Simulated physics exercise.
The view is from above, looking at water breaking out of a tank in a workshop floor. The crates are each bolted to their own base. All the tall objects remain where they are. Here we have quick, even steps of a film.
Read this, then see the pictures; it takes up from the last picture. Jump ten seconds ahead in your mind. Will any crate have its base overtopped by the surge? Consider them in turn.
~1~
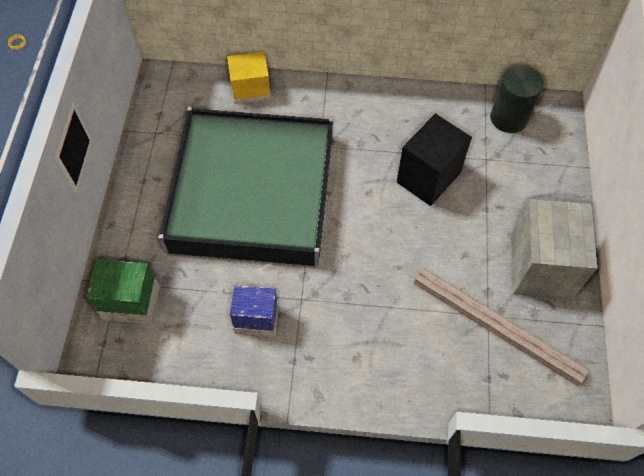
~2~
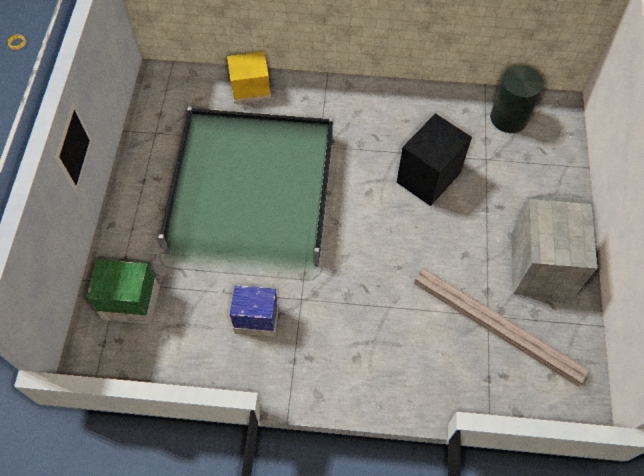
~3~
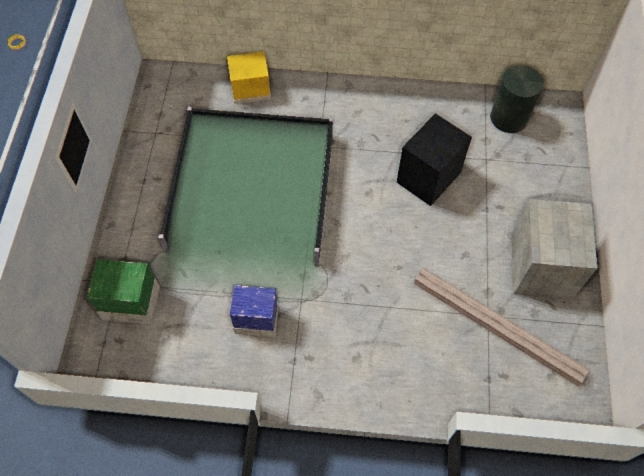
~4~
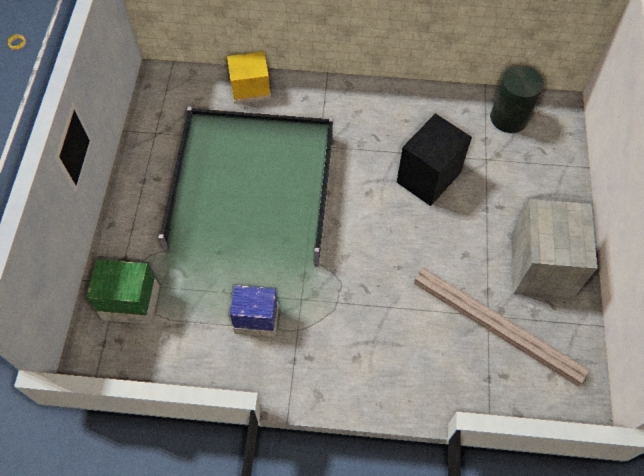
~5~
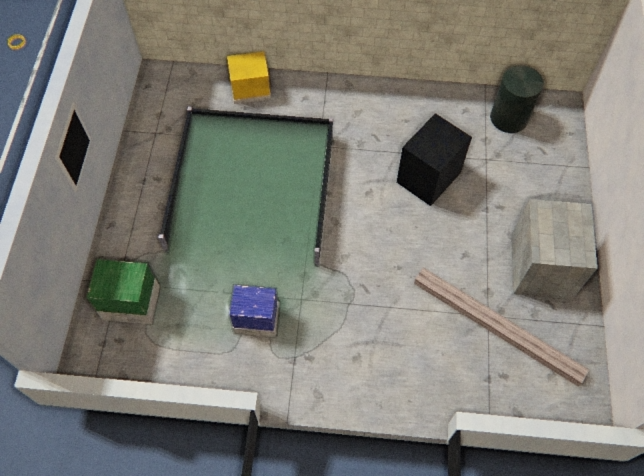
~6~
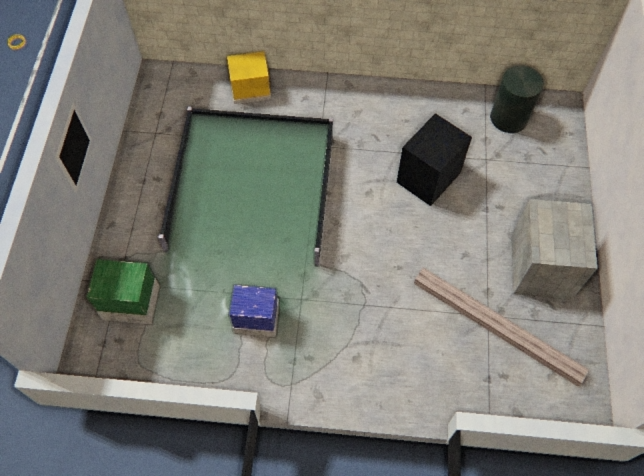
Looks like the green crate is out of reach of the water. Looks like the yellow crate is within reach of the water. Looks like the blue crate is within reach of the water.
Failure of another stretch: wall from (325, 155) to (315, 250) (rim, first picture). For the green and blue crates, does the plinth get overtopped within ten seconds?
As I see it, the green crate is not reached, and the blue crate is not reached.
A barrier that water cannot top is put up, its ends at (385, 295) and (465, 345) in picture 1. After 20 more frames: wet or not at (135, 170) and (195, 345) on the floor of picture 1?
Reached, reached.
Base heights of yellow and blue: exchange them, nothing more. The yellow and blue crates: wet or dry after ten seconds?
So yellow stays unflooded, and blue gets reached.
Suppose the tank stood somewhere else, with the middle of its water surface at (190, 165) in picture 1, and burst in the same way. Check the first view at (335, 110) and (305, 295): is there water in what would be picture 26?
The first is not reached, and then the second is wetted.
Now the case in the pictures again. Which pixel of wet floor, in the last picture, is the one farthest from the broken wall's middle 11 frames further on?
By then the tip should be at about (457, 424).
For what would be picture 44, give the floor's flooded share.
55 %.
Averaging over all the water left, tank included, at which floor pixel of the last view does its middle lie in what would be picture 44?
Around pixel (263, 266).
A moment on, water covers 20 % of the floor; the green crate water round its plinth, the yellow crate not reached, the blue crate water round its plinth.
Next, water covers 30 % of the floor; the green crate water round its plinth, the yellow crate not reached, the blue crate water round its plinth.
Then, water covers 40 % of the floor; the green crate water round its plinth, the yellow crate not reached, the blue crate water round its plinth.
Later, water covers 55 % of the floor; the green crate water round its plinth, the yellow crate water round its plinth, the blue crate water round its plinth.
In the end, water covers 80 % of the floor; the green crate stayed above the water, the yellow crate was topped, the blue crate was topped.
